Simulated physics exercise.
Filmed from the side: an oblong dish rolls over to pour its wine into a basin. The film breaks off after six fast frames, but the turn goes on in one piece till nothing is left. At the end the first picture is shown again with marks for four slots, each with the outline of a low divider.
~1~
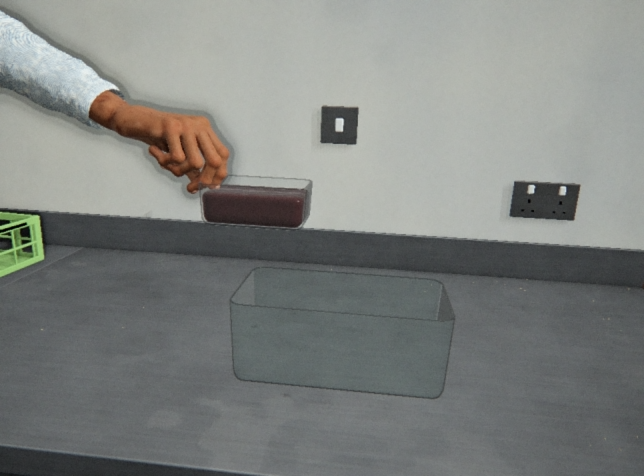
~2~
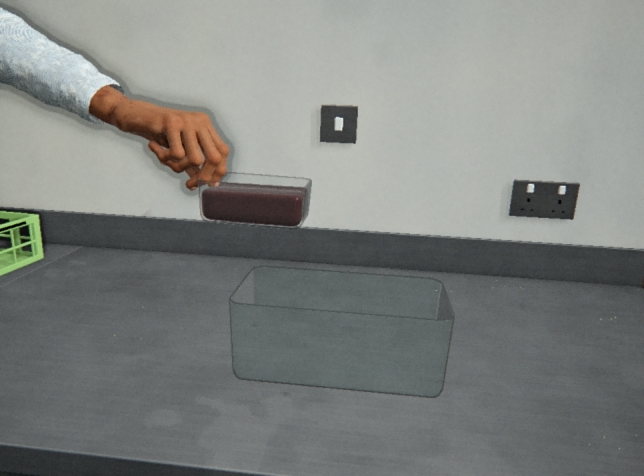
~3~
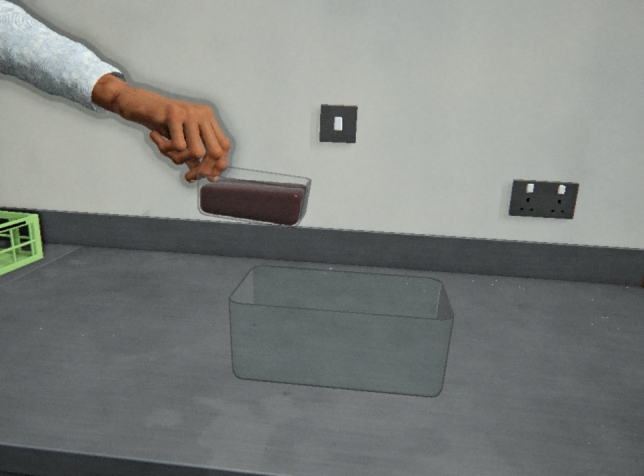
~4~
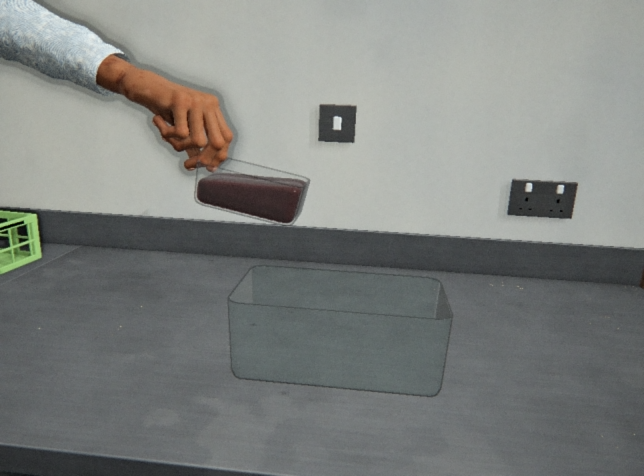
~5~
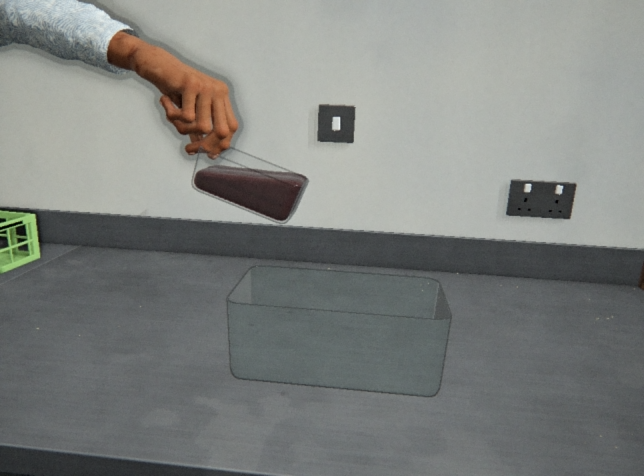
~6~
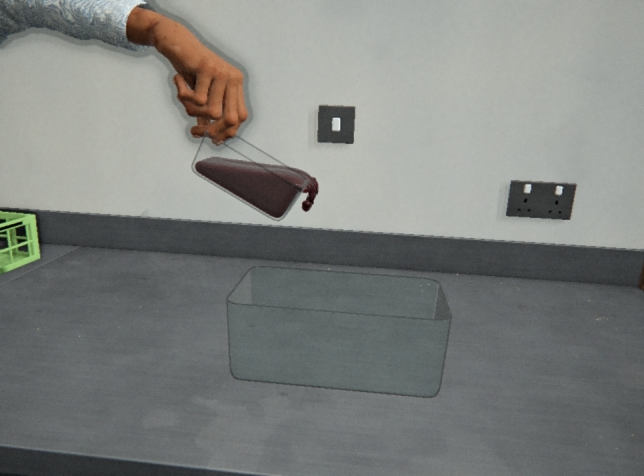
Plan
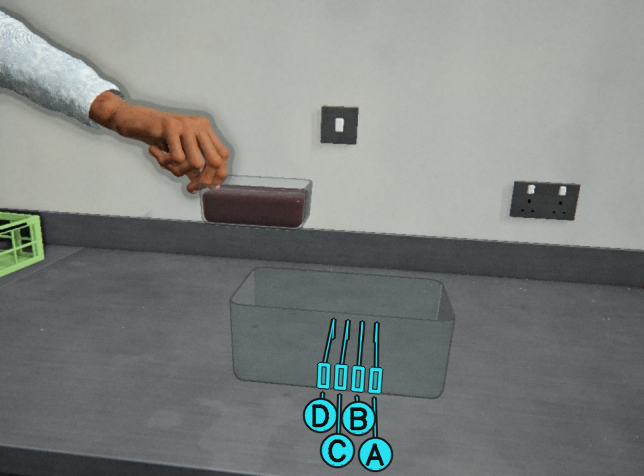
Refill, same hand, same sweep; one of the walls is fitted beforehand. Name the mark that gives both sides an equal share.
Go for A.
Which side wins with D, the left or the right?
More ends on the right.
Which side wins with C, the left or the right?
More ends on the right.
On the marked copy, A at (374, 398); B at (356, 396); C at (339, 394); D at (322, 393).
If A is chosen, about 49 % ends left of the wall and 49 % right of it.
If B is chosen, about 31 % ends left of the wall and 66 % right of it.
If C is chosen, about 14 % ends left of the wall and 84 % right of it.
If D is chosen, about 7 % ends left of the wall and 91 % right of it.
